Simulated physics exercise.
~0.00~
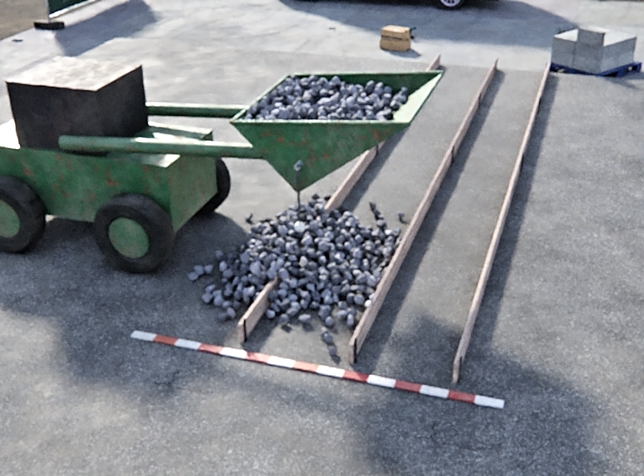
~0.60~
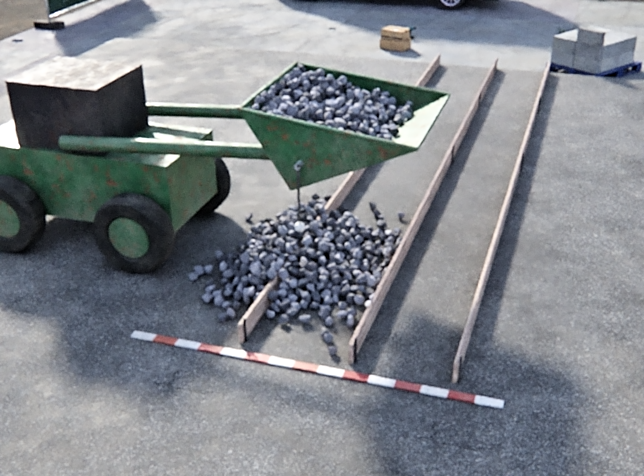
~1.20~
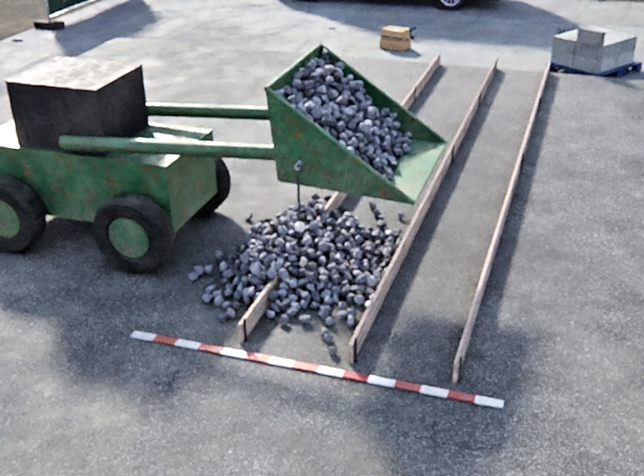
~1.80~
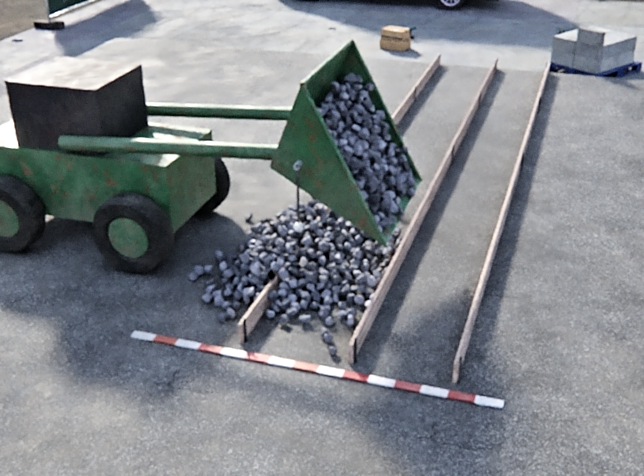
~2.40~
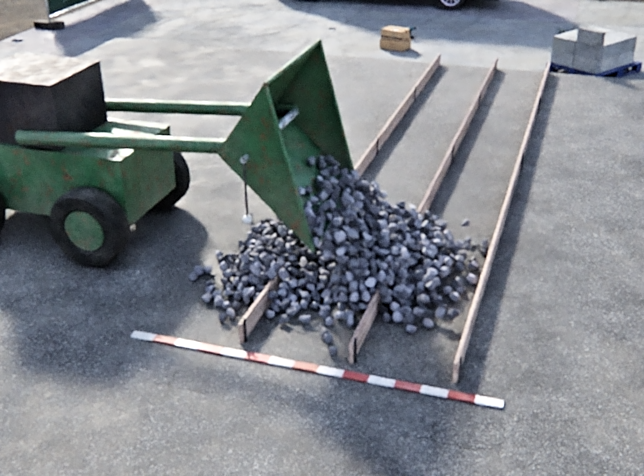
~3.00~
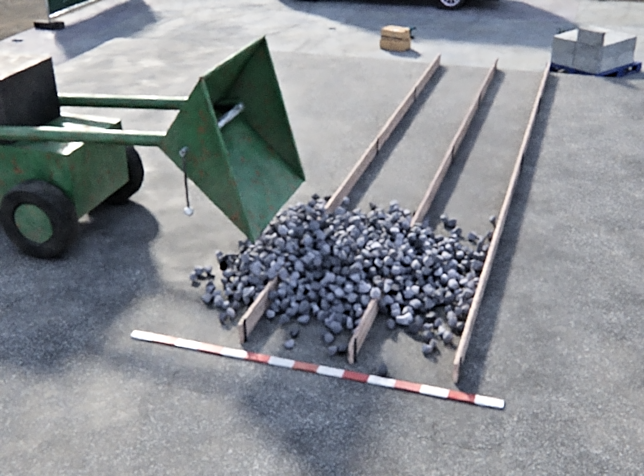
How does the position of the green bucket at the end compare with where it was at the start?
The bucket ends up clearly farther to the left and slightly lower than where it began, because the loader has backed away from the stones.
